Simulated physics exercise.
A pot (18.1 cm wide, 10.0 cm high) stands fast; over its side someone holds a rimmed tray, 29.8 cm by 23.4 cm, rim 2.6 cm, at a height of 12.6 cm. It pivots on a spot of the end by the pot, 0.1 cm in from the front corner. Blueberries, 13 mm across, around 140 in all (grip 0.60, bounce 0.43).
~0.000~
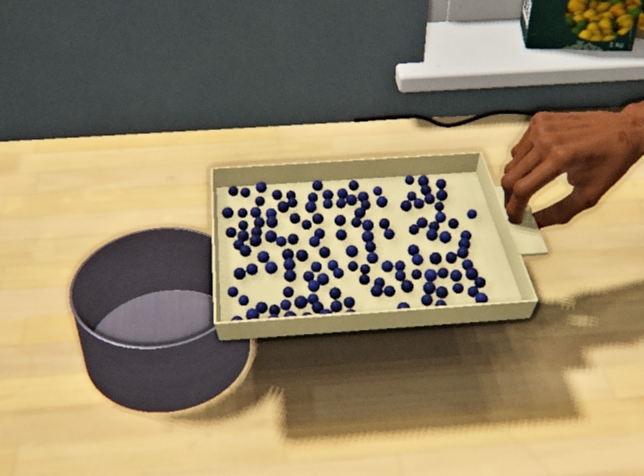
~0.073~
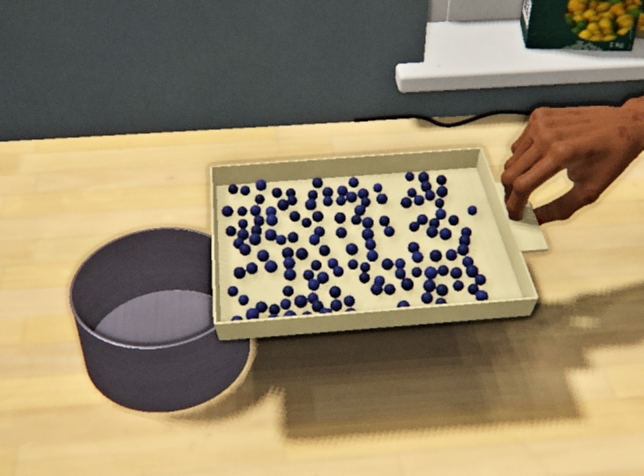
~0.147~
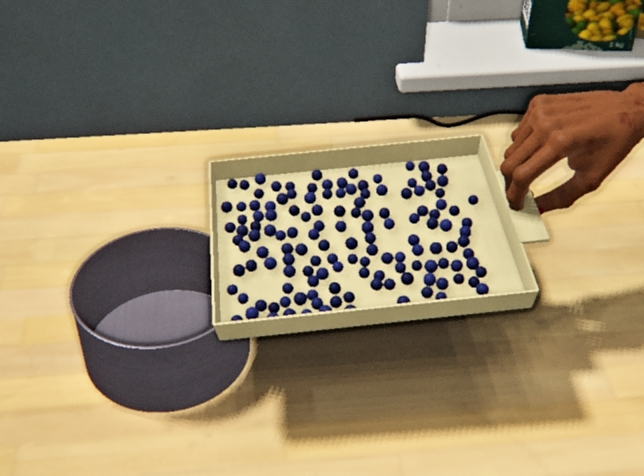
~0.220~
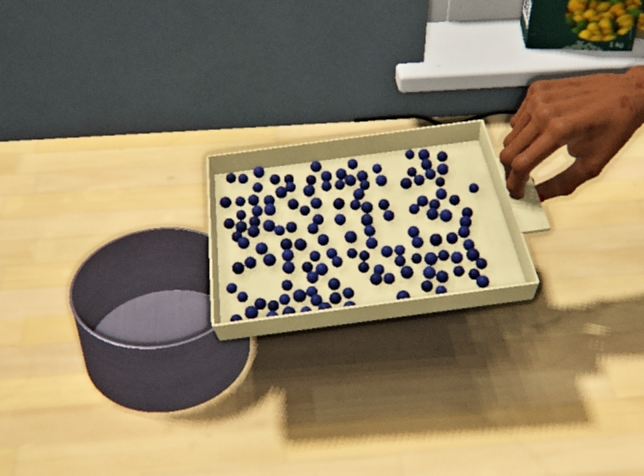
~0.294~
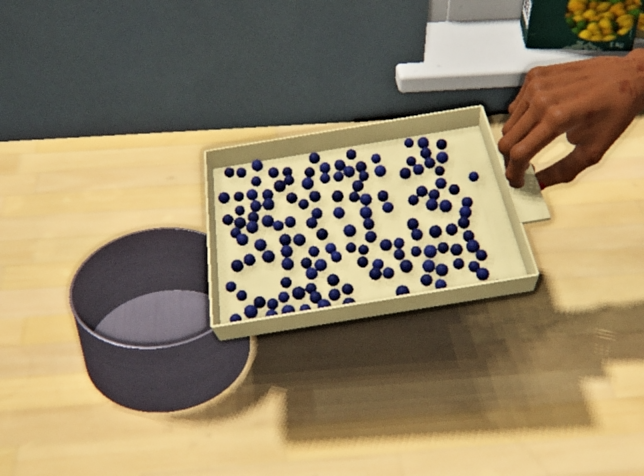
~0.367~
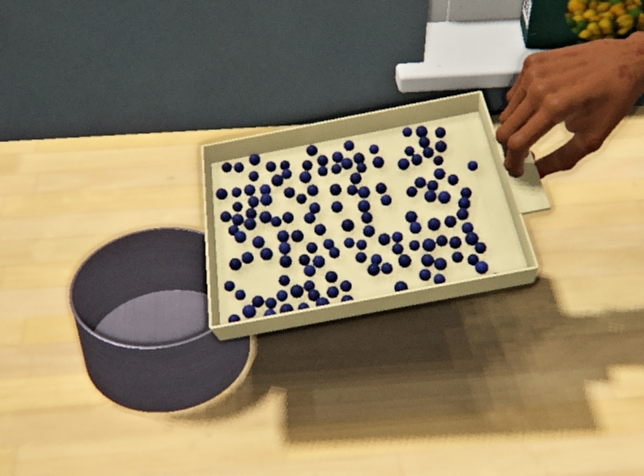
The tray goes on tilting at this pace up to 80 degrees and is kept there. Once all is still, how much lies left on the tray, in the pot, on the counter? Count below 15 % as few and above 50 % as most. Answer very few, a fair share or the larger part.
Tray the larger part, pot very few, counter very few.
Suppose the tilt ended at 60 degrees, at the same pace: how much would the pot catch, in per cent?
Then about 0 per cent.
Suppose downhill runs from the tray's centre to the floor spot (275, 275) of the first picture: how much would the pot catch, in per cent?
Some 0 per cent.
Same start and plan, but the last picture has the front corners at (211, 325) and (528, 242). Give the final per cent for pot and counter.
Pot 0, counter 5.
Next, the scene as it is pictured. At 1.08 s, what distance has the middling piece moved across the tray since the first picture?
Some 6 cm.
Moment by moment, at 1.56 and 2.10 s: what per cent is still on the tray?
In turn: 100, 100.
After 1.08 s, tilt 45 degrees; the tray holds 100 %, the pot 0 %.
After 1.56 s, tilt 65 degrees; the tray holds 100 %, the pot 0 %.
Then, at 2.10 s, tilt 80 degrees; the tray holds 100 %, the pot 0 %.
In the end, at 2.4 s, tray 100 %, pot 0 %, counter 0 %.
